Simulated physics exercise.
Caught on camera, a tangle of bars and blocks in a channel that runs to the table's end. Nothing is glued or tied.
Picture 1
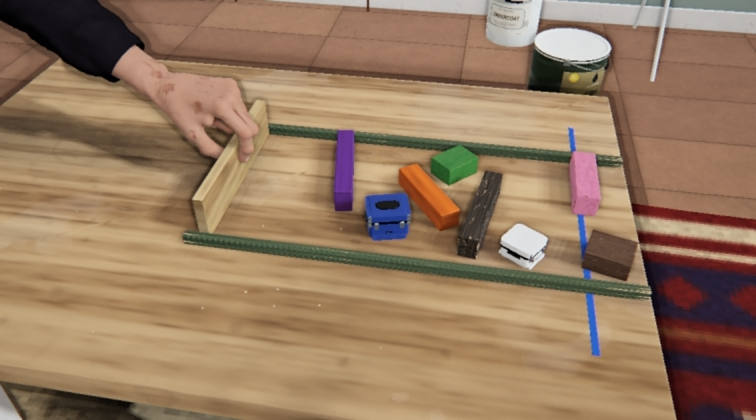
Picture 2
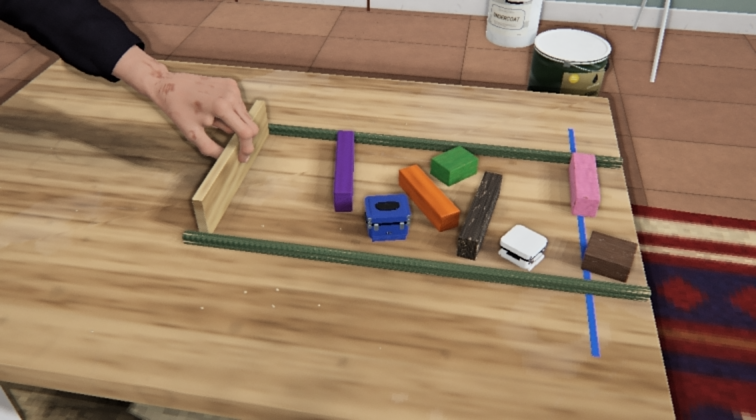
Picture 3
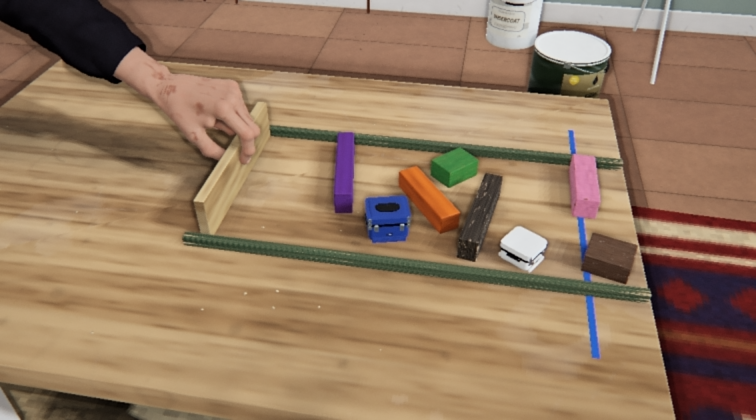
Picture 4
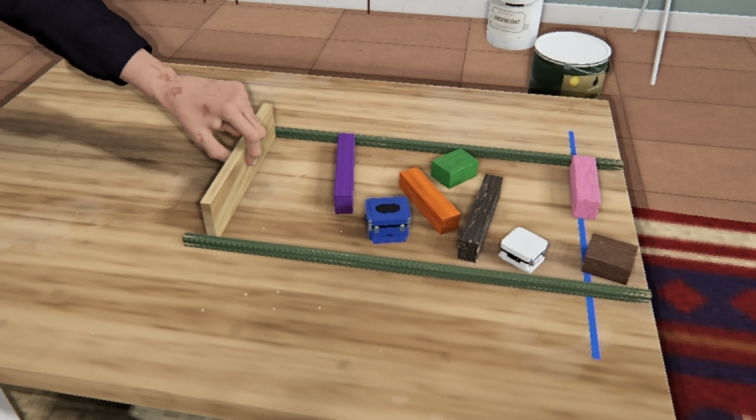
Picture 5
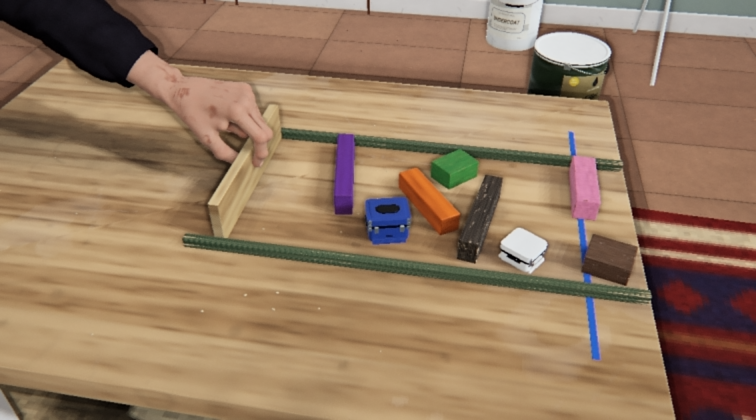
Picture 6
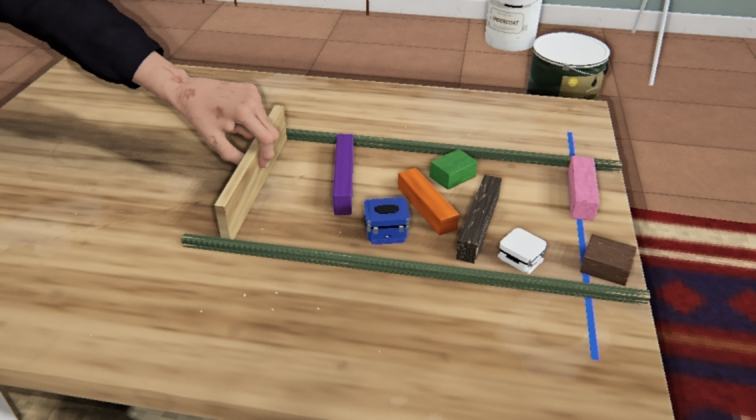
To begin with, a hand holds a wooden board upright at the left of a channel between two green rails, with colourful bars and blocks scattered toward a blue tape line. The hand then slides the board slightly to the right, not touching the purple bar, while the scattered pieces stay still.
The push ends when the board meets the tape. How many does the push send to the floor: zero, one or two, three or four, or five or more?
The number that fall off is three or four.
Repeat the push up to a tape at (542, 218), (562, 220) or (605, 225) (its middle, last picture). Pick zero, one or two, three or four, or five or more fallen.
In that order: One to two; just one or two; five or more.
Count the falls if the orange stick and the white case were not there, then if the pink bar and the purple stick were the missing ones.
2 in the first case, 3 in the second.
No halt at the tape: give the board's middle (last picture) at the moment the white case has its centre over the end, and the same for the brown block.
Near (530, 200) and (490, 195).
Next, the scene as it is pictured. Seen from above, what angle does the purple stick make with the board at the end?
Near 0 degrees.
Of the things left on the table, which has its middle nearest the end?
The orange stick.
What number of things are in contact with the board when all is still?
2 of them.
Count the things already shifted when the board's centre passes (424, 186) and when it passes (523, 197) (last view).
At the one place 6, at the other 8.
Early on, none off yet; brown block at rest near (608, 260); pink bar at rest near (583, 187); white case at rest near (522, 252).
A while later, none off yet; brown block at rest near (608, 260); pink bar at rest near (583, 187); white case travelled about its own width near (555, 251).
Further along, one off so far; brown block in the air; pink bar travelled a little near (598, 187); white case travelled well along near (639, 249).
Finally, the number that fall off is three or four; lost, black bar, white case, pink bar and brown block.
